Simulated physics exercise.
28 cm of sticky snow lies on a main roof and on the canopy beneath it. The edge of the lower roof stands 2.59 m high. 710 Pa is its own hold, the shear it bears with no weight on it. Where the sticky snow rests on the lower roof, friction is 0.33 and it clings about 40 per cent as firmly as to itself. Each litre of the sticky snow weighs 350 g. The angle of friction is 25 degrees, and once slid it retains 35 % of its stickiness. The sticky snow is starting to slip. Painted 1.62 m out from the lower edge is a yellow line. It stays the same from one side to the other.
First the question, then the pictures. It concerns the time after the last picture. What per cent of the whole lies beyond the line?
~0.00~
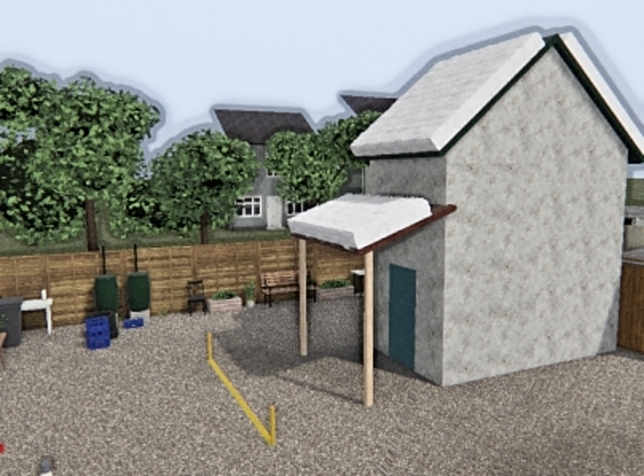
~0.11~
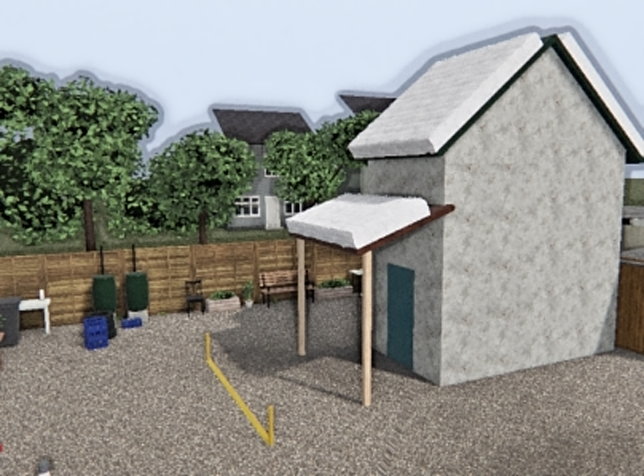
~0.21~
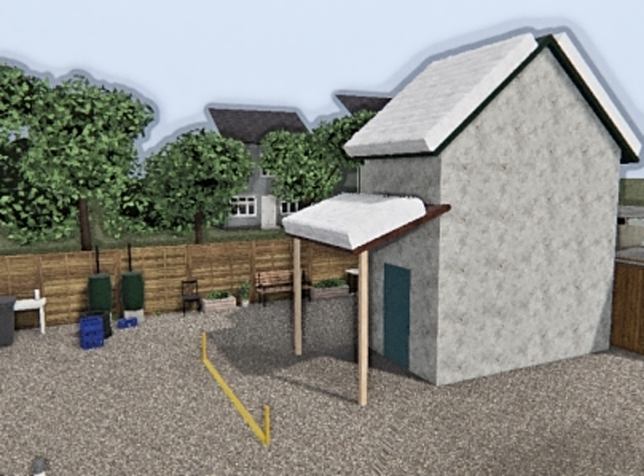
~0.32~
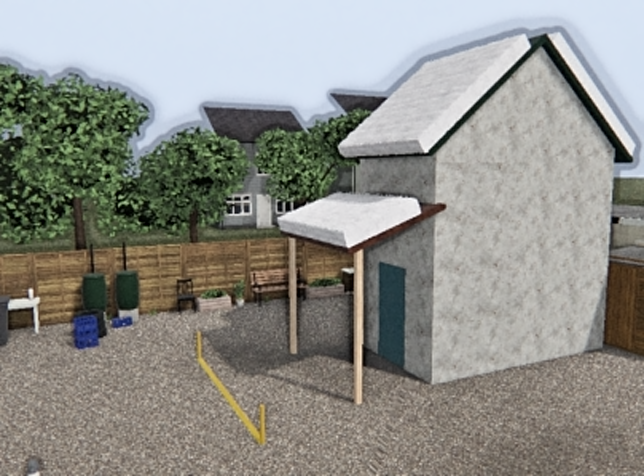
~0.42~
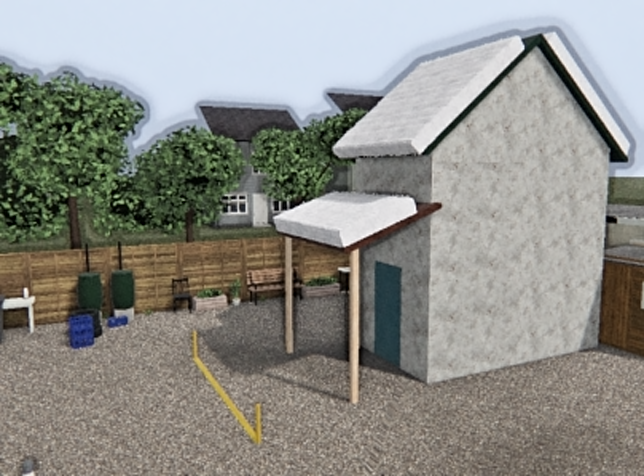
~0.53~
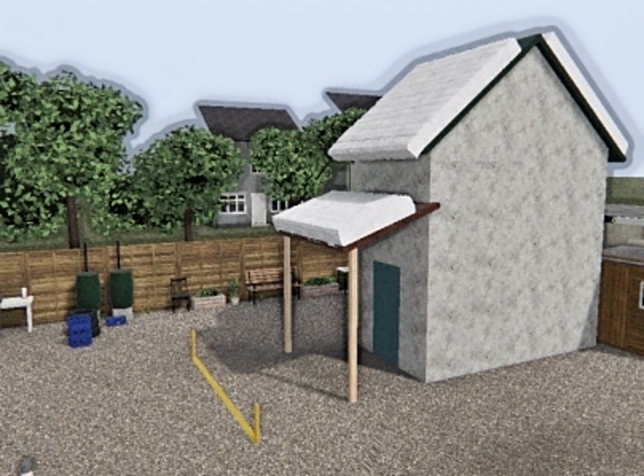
Roughly 39 %.
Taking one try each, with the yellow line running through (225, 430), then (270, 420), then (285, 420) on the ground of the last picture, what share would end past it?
Respectively 30, 50 and 60 percent would end past it.
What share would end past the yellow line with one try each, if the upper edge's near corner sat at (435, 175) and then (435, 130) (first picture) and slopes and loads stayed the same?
It would be 25 percent for the first setting and 50 percent for the second.
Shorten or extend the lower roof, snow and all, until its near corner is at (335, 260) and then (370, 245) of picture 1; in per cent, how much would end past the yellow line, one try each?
The first try gives 40 percent and the second gives 35 percent.
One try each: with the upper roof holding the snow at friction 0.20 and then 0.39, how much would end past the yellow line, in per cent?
60 %, then 50 %.
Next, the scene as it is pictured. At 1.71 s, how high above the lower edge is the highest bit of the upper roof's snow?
About 2.2 m.
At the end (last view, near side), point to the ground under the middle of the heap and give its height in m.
It sits close to (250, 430), some 0.4 m high.
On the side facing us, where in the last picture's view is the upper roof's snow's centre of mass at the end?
The spot is somewhere around (257, 390).
By 1.07 s, none is below the lower edge and 0 % is past the line.
By 1.71 s, none is below the lower edge and 0 % is past the line.
By 2.36 s, 27 % is below the lower edge and 0 % is past the line.
By 3.00 s, 71 % is below the lower edge and 27 % is past the line.
By 5.50 s, at the end, 83 % is below the lower edge and 39 % is past the line.
